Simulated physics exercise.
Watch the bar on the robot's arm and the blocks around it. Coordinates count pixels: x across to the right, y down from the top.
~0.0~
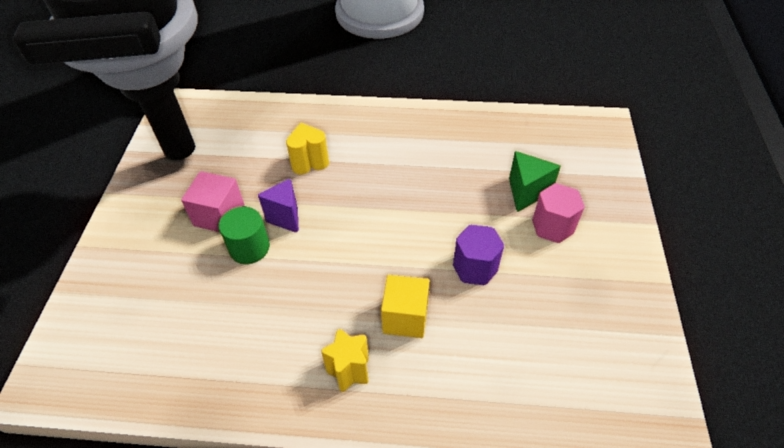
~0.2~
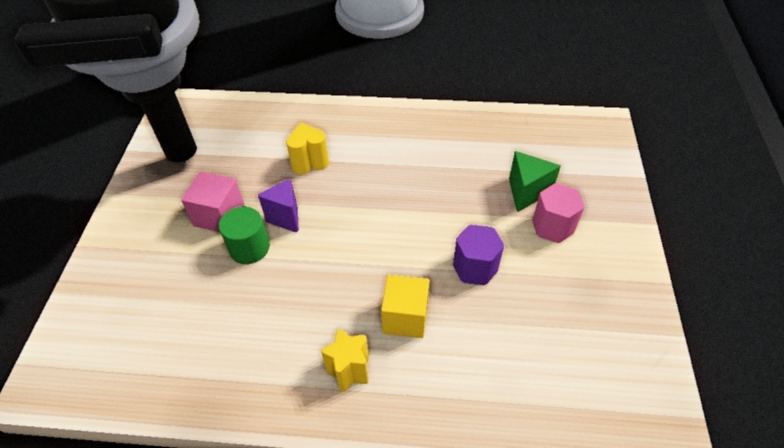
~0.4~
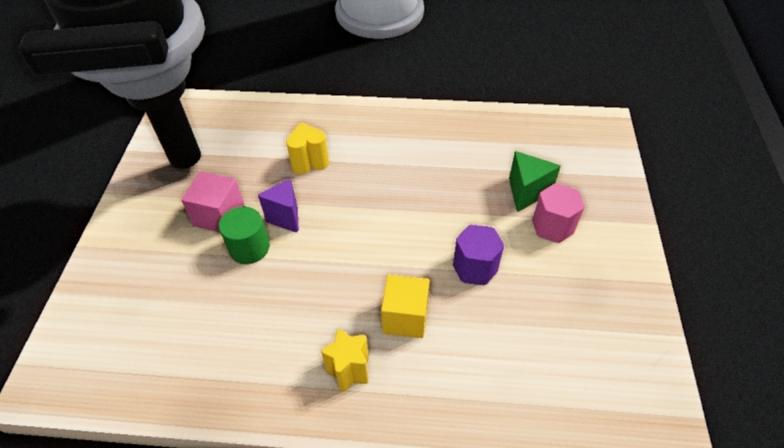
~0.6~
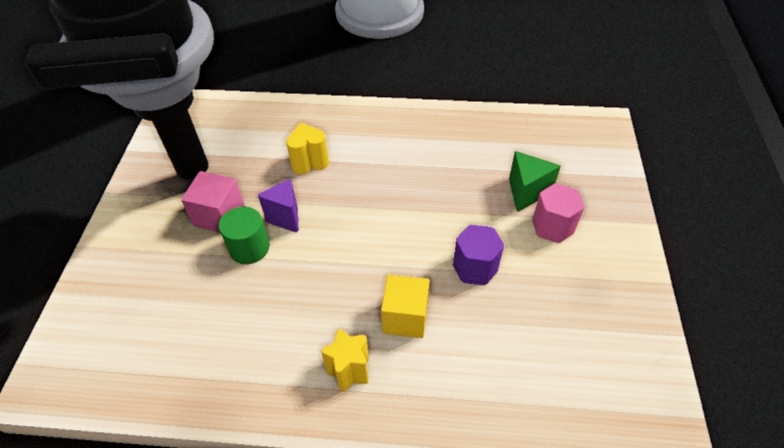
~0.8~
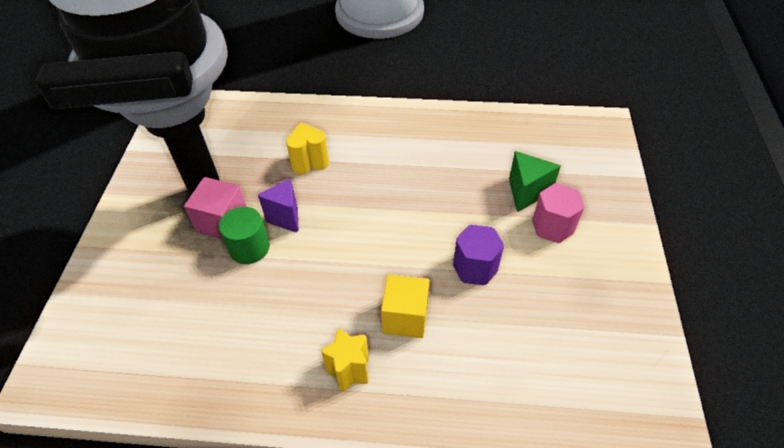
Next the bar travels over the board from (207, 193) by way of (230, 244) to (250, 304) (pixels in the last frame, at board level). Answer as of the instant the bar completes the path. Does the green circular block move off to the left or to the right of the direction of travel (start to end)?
So, looking from the first point of the path to the last, the green circular block moves leftwards.
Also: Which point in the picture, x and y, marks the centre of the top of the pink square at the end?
Its top middle is near (202, 308).
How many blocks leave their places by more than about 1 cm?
Number moved: 2.
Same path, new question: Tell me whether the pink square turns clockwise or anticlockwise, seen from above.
Viewed from above, clockwise.
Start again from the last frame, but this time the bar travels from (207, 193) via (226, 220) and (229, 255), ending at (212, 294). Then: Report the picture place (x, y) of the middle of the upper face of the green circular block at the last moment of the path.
Roughly at (260, 259).
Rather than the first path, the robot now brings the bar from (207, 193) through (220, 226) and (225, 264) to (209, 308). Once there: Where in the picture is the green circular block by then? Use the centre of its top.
At roughly (268, 261).
On the path given first. One third of the way, bar (219, 216); pink square (215, 235), turned 25° clockwise; green circular block (259, 248).
Two thirds of the way, bar (233, 254); pink square (211, 274), turned 70° clockwise; green circular block (266, 259).
At the end, bar (246, 295); pink square (202, 308), turned 125° clockwise; green circular block (283, 272); purple triangle not moved.
